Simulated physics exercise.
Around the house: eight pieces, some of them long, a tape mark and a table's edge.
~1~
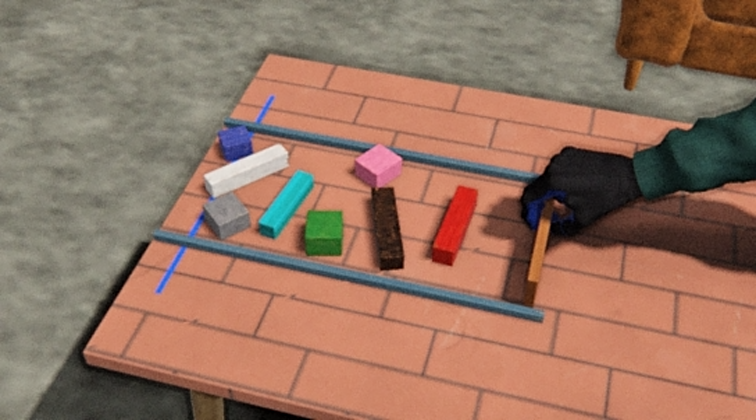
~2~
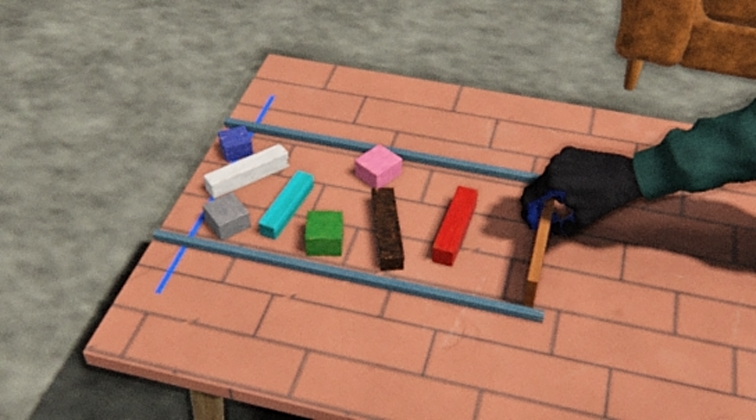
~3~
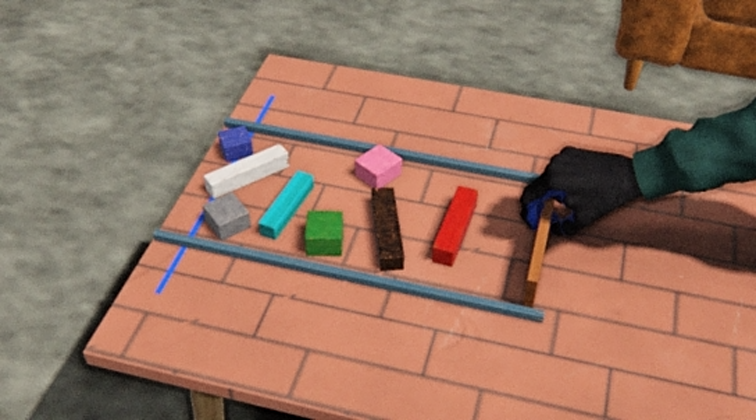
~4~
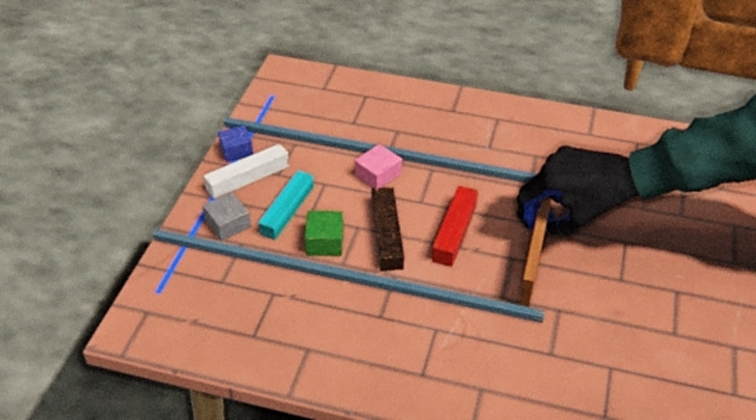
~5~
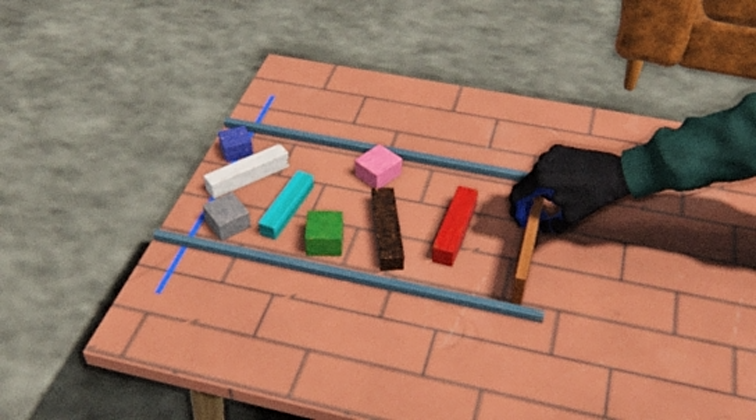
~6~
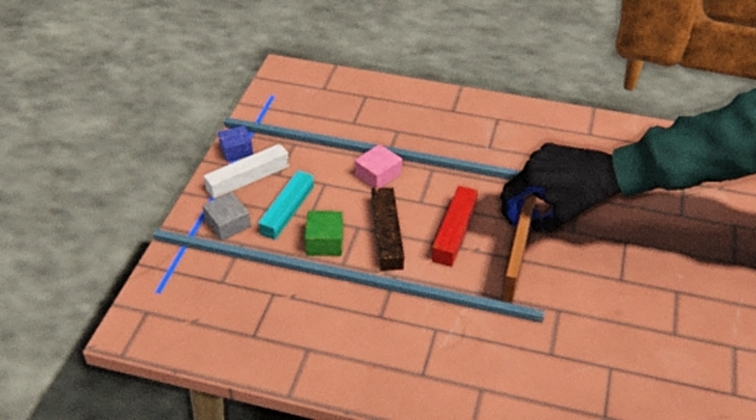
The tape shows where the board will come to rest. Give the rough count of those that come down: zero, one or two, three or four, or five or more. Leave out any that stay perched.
In the end the number that fall off is five or more.
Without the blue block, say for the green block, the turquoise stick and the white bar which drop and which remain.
The green block tumbles off, the turquoise stick tumbles off, the white bar falls.
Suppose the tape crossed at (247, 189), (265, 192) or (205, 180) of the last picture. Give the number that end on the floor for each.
It would be 4, 1 and 7.
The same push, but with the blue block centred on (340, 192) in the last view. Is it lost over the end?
It comes down.
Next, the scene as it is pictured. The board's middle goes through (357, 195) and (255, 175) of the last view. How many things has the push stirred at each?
By then 6, and 8.
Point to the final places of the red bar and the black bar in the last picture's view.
First (210, 178), then (181, 189).
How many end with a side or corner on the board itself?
2 of them.
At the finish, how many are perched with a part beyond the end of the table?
The number is 2.
Soon after, none off yet; blue block at rest near (236, 144); white bar at rest near (247, 171); grey block at rest near (227, 216).
In the end, the number that fall off is five or more; gone, green block, turquoise stick, grey block, white bar and blue block.
